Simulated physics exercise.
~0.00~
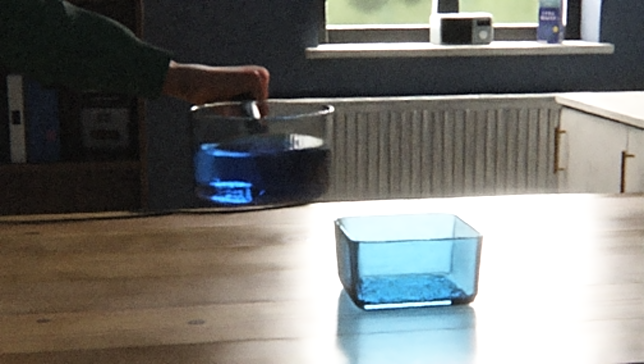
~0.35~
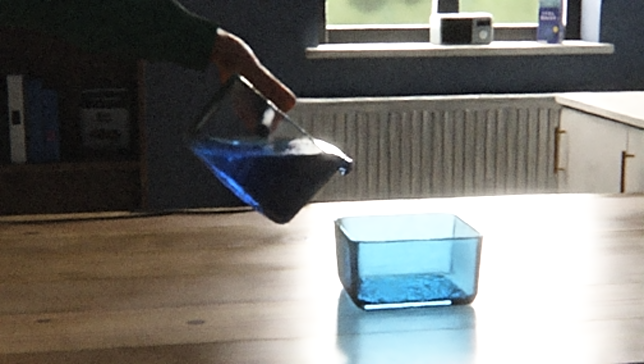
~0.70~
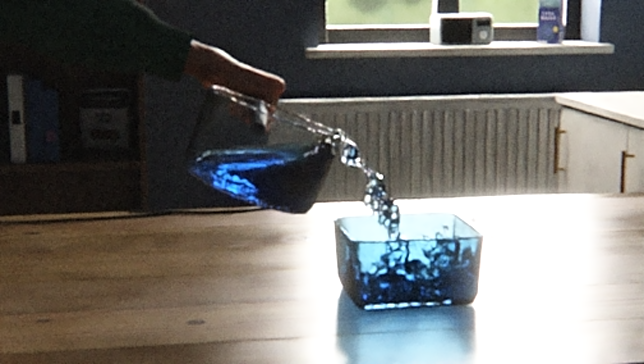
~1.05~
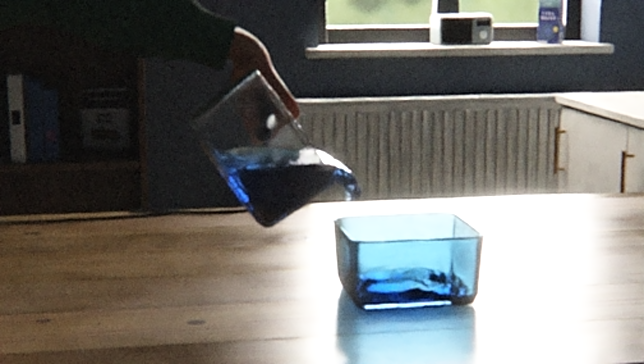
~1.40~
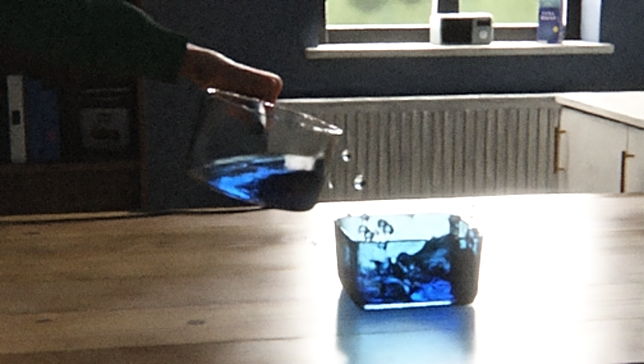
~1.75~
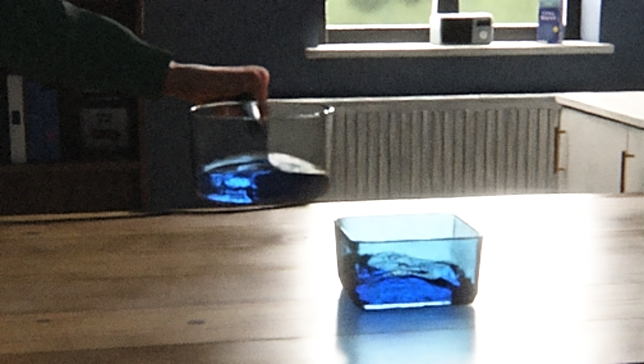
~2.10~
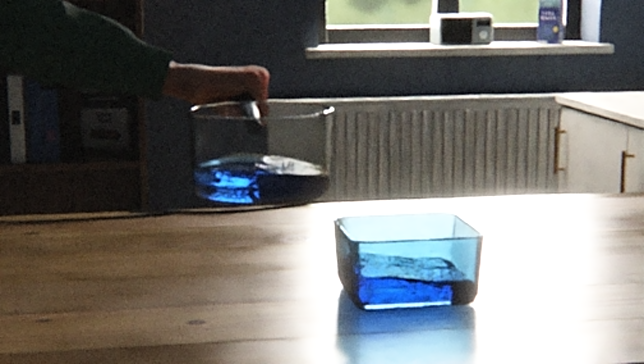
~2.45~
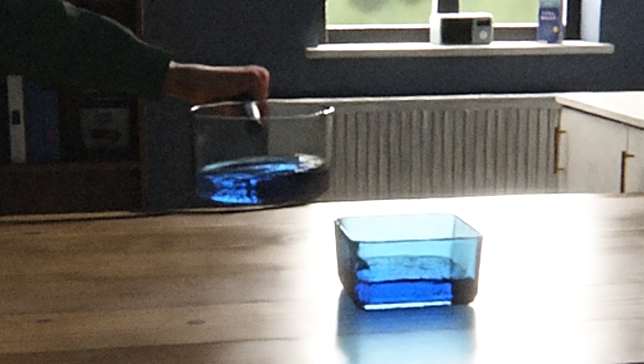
On a wooden table in a dim room with a window and radiator, a hand tips a round glass pot of blue liquid, pouring into a square glass container in two bursts, then levels the pot, leaving liquid in both as the container's contents settle.
